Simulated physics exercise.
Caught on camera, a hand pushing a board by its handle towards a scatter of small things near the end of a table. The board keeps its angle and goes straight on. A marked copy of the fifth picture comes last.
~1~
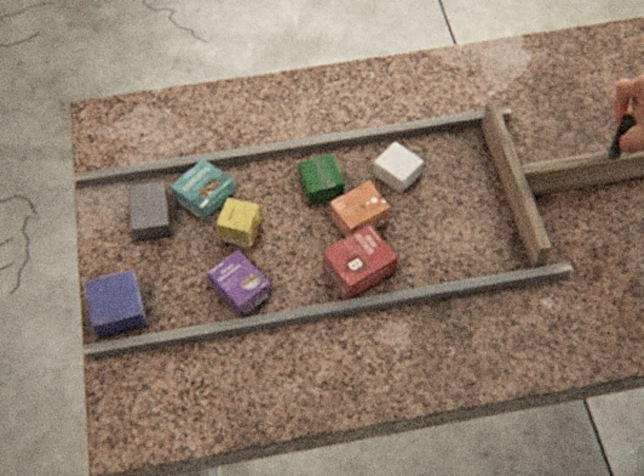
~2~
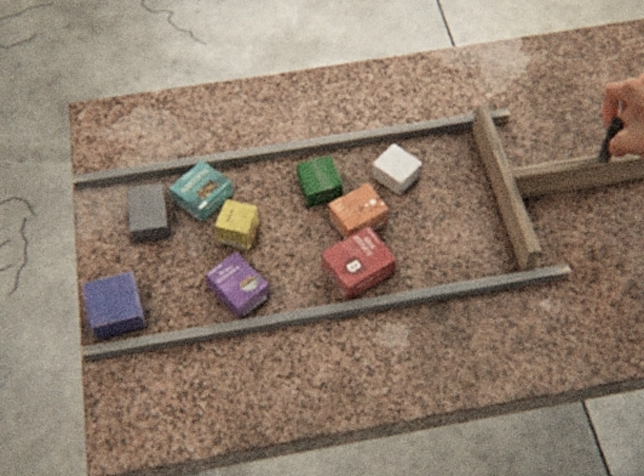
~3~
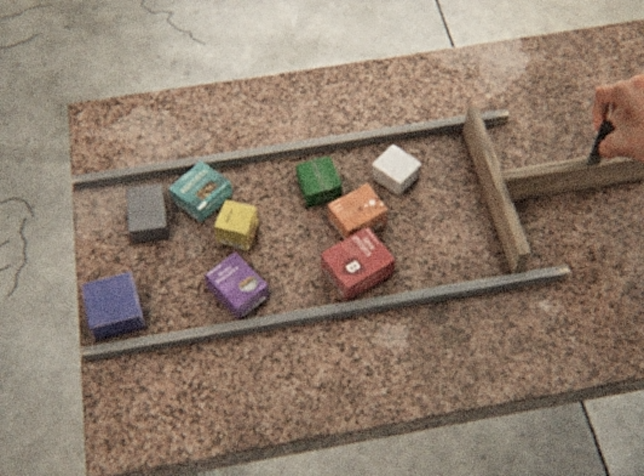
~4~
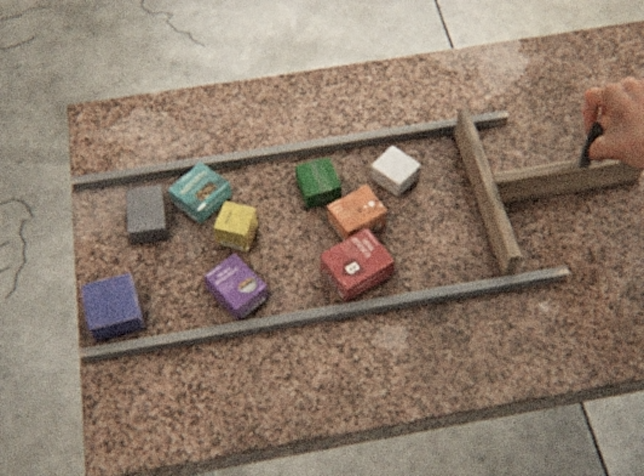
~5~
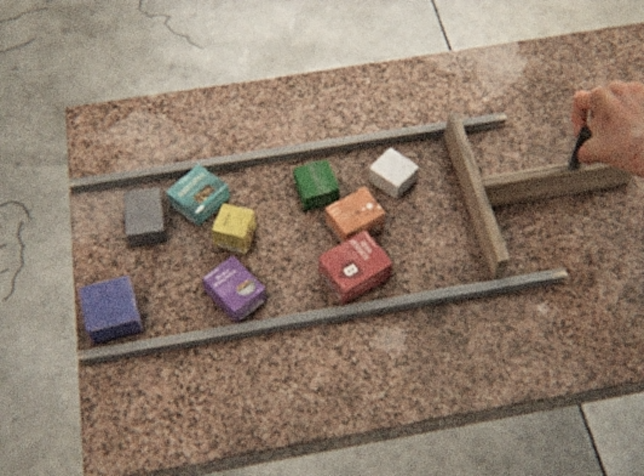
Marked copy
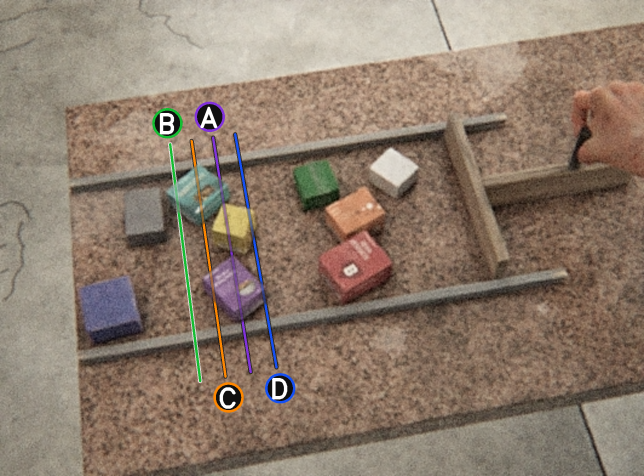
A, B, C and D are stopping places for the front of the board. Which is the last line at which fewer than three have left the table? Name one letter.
No third one falls up to B.
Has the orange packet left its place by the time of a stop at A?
By then, yes.
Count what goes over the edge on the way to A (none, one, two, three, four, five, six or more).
The count is none.
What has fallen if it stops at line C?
The grey block goes over.
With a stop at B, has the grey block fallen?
Yes.
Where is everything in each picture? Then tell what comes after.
In the first frame, purple packet (239, 283); red packet (359, 261); white block (398, 168).
In the second frame, board (507, 174); turquoise packet (202, 191).
In the third frame, board (497, 176); green box (319, 182).
In the fourth frame, board (488, 179); yellow packet (236, 226).
In the fifth frame, board (477, 182); purple packet (235, 289); red packet (355, 267); white block (393, 174).
On the copy, A at (230, 245); B at (184, 253); C at (207, 249); D at (254, 241).
On B. First, board (374, 199); white block (339, 177); red packet (345, 267).
Then, board (269, 216); grey block (122, 223); turquoise packet (155, 199).
Finally, board (184, 229); blue block over the edge; grey block over the edge; two fallen.
By contrast, A is within the limit but short; C is within the limit but short; D is within the limit but short.
